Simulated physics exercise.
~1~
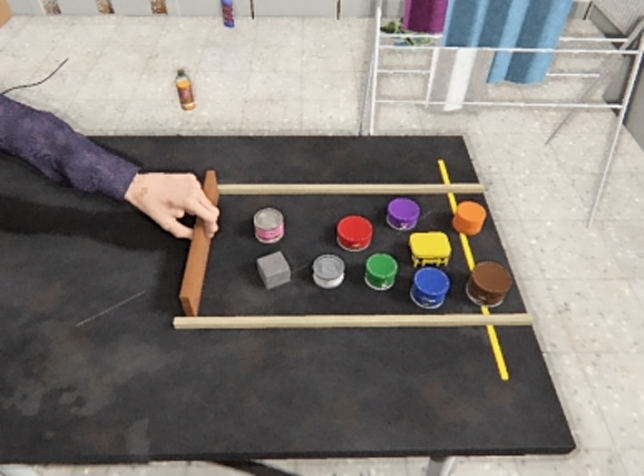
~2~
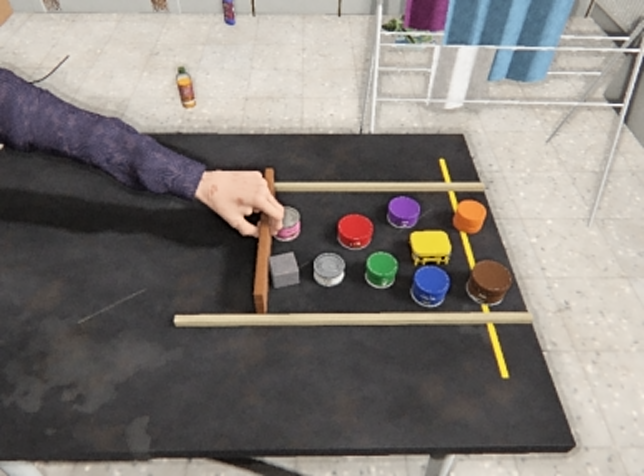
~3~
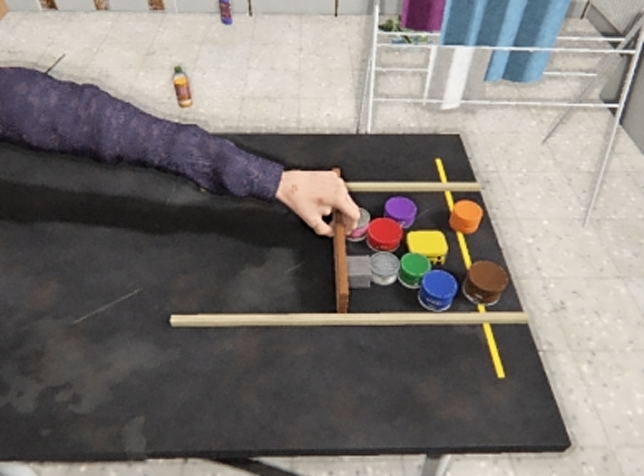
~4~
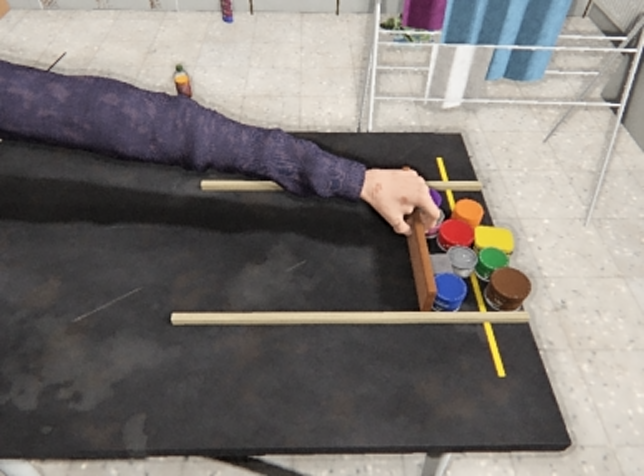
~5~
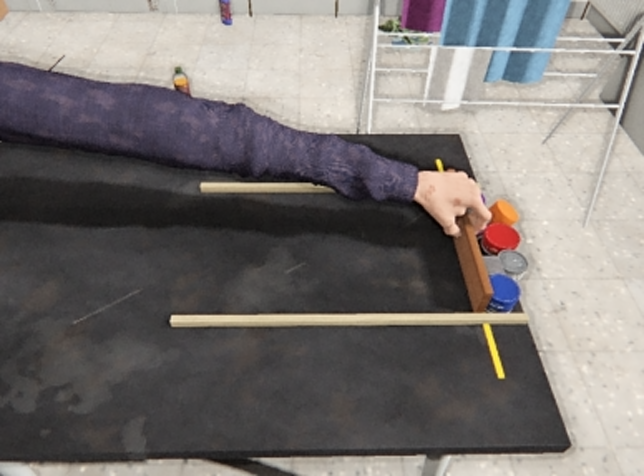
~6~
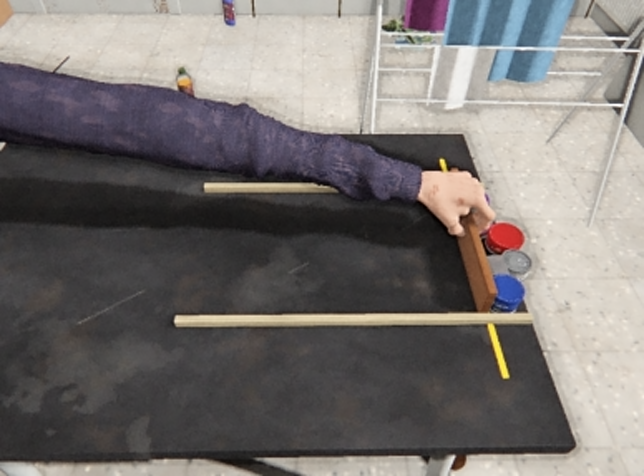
A hand in a dark purple sleeve holds a brown board upright at the left of a channel between two pale wooden strips on a black table, seen from above in a tiled room with a drying rack behind. Ahead lie a grey block and small coloured tins and lids, with a yellow line near the right edge. The board slides right, gathering the block, pink tin and white tin, then the red, green and blue ones. The crowded pieces cross the line. The green, yellow, brown and orange pieces leave the table, while red, white and blue stay at the edge beside the stopped board.
